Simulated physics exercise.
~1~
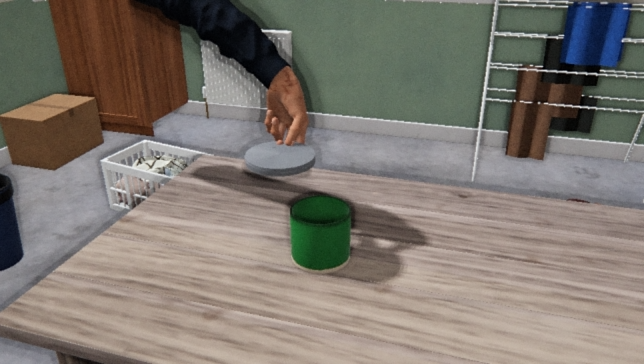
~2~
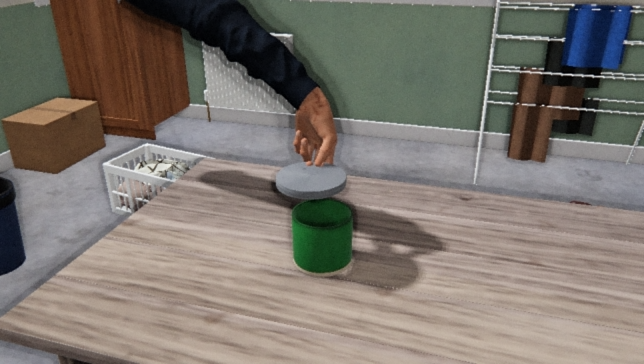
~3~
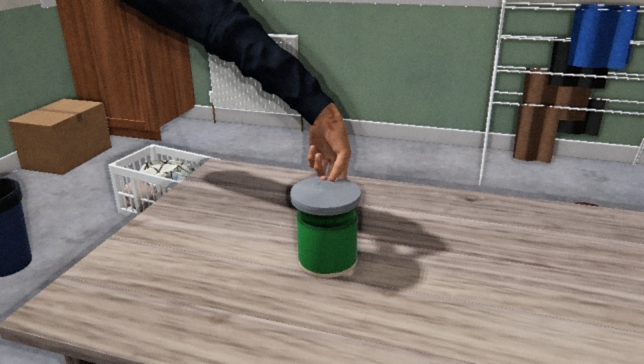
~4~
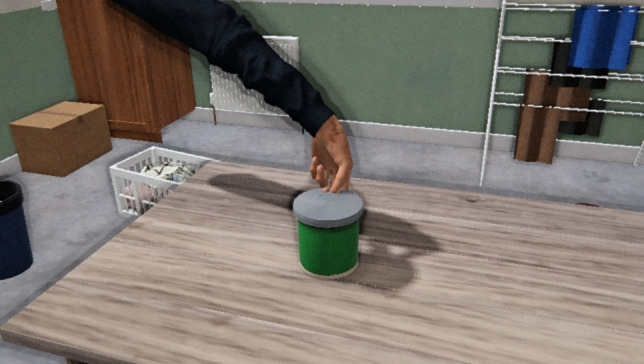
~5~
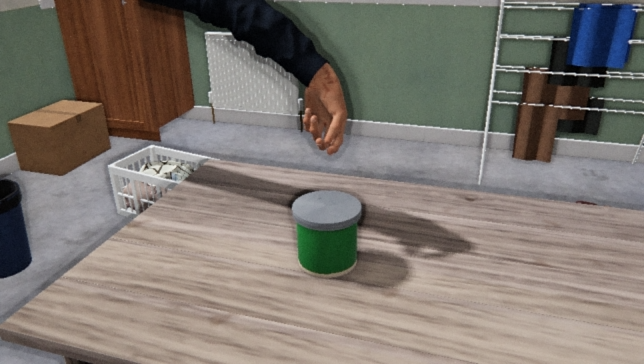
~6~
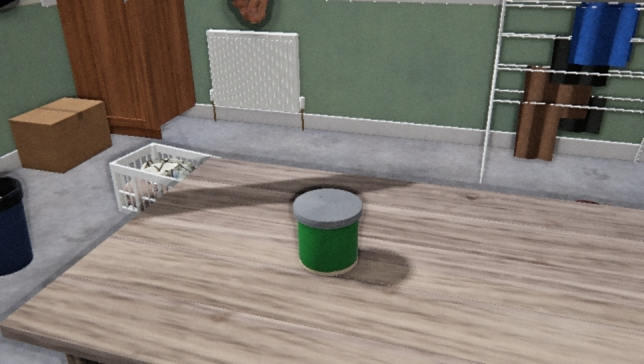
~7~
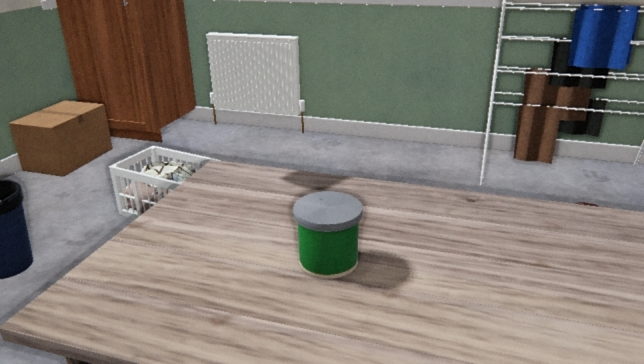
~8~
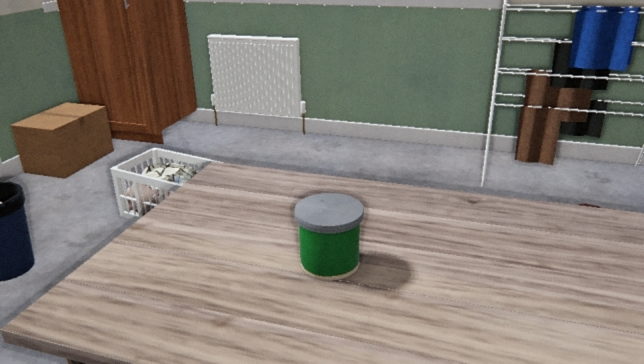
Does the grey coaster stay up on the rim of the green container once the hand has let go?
Yes, the grey coaster stays on the rim and covers the opening of the green container like a lid.
A grey coaster, held by a hand reaching in from the upper left, moved right and down over a green container on a wooden table. The hand set it on the rim, let go and drew away, leaving it covering the opening.
